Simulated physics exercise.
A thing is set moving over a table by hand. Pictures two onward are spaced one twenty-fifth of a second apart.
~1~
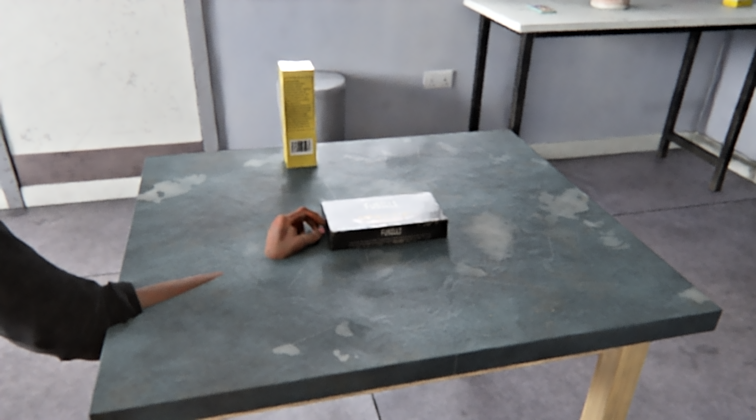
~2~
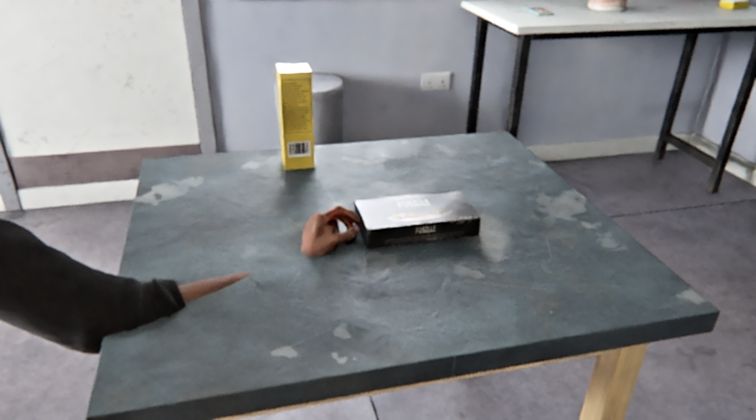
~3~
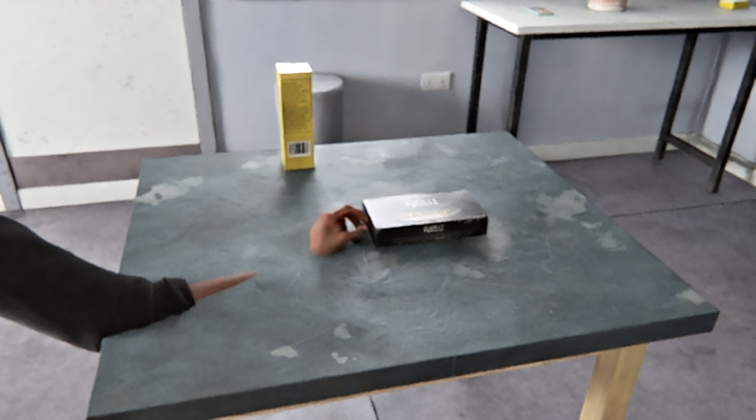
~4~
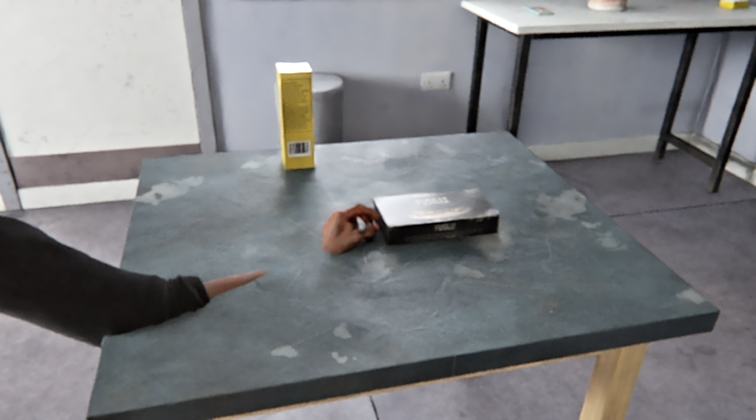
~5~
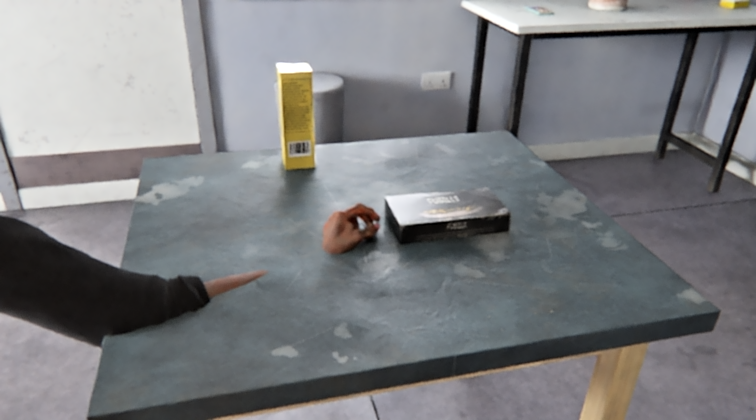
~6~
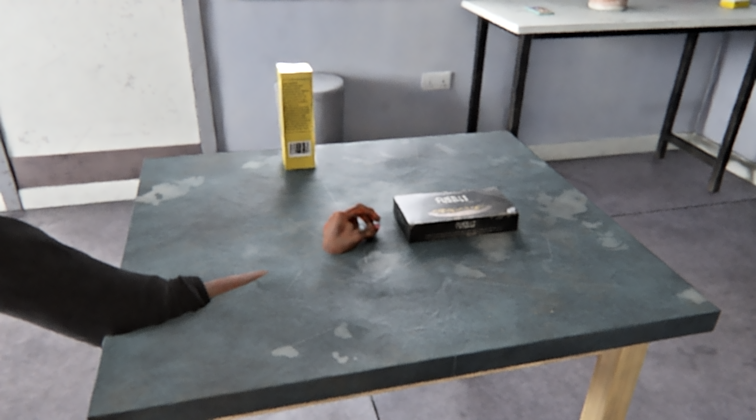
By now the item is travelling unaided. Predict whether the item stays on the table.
It stays.
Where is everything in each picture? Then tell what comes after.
Under the hand; black packet (384, 220), in the first picture.
Under the hand; black packet (416, 218), in the second picture.
Under the hand; black packet (424, 217), in the third picture.
Black packet (435, 215), in the fourth picture.
Black packet (446, 214) slid a little, in the fifth picture.
Black packet (455, 213) slid a little, in the sixth picture.
Then, 0.10 s after the last picture, black packet slid a little near (464, 213).
Then, 0.50 s after the last picture, black packet resting near (464, 213).
At rest, moved from the start, black packet. Seen from the same camera at the end, black packet near (464, 213).
